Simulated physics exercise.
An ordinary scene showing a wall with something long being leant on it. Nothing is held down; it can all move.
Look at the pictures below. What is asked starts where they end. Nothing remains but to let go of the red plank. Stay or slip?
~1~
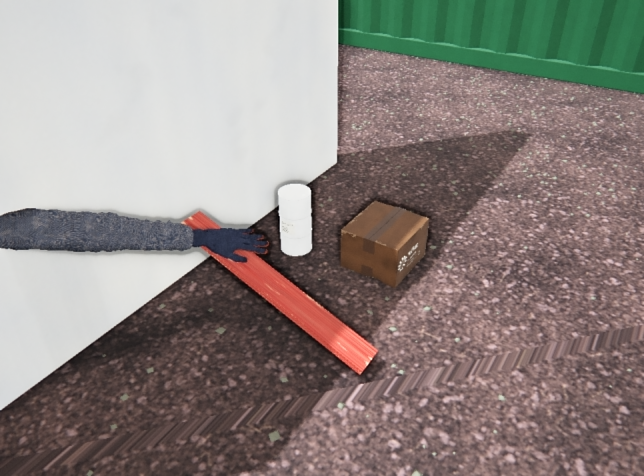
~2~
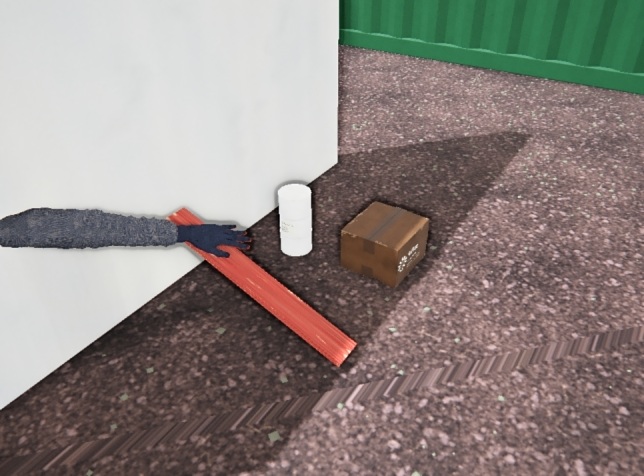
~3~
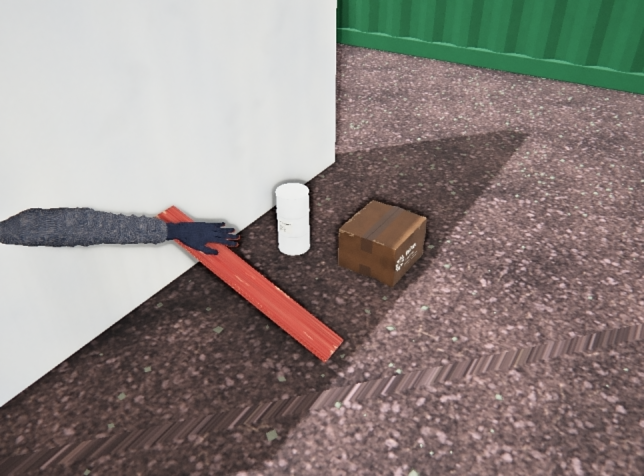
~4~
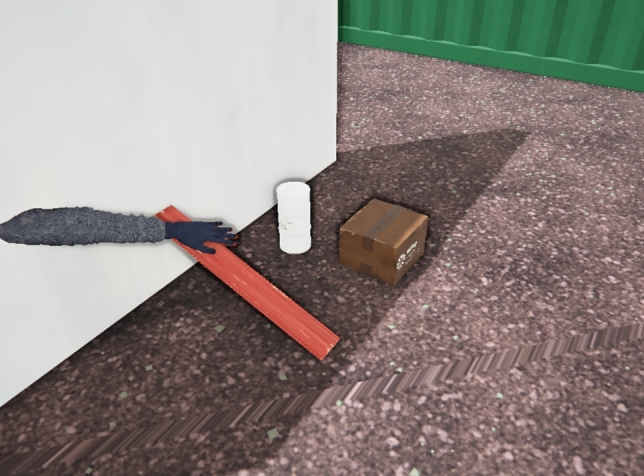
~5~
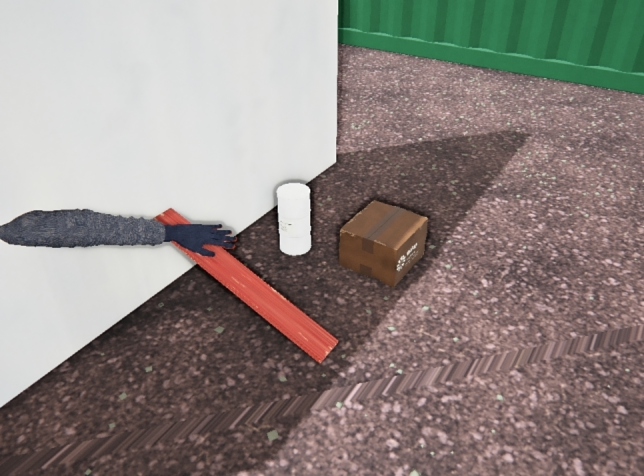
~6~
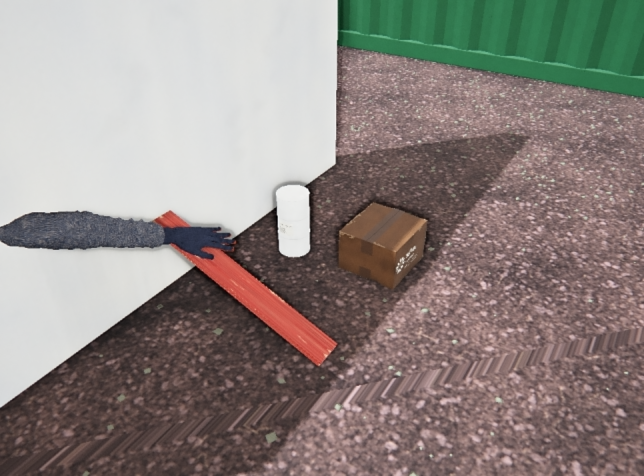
It glides down.
Then, 0.42 s on from there, red plank sunk by 22° near (250, 318).
Then, 0.86 s on from there, red plank resting near (250, 318).
In the end, moved from the start, red plank; the other 2 unmoved. At the end, from the last picture's camera, red plank near (250, 318). The plank gives way.
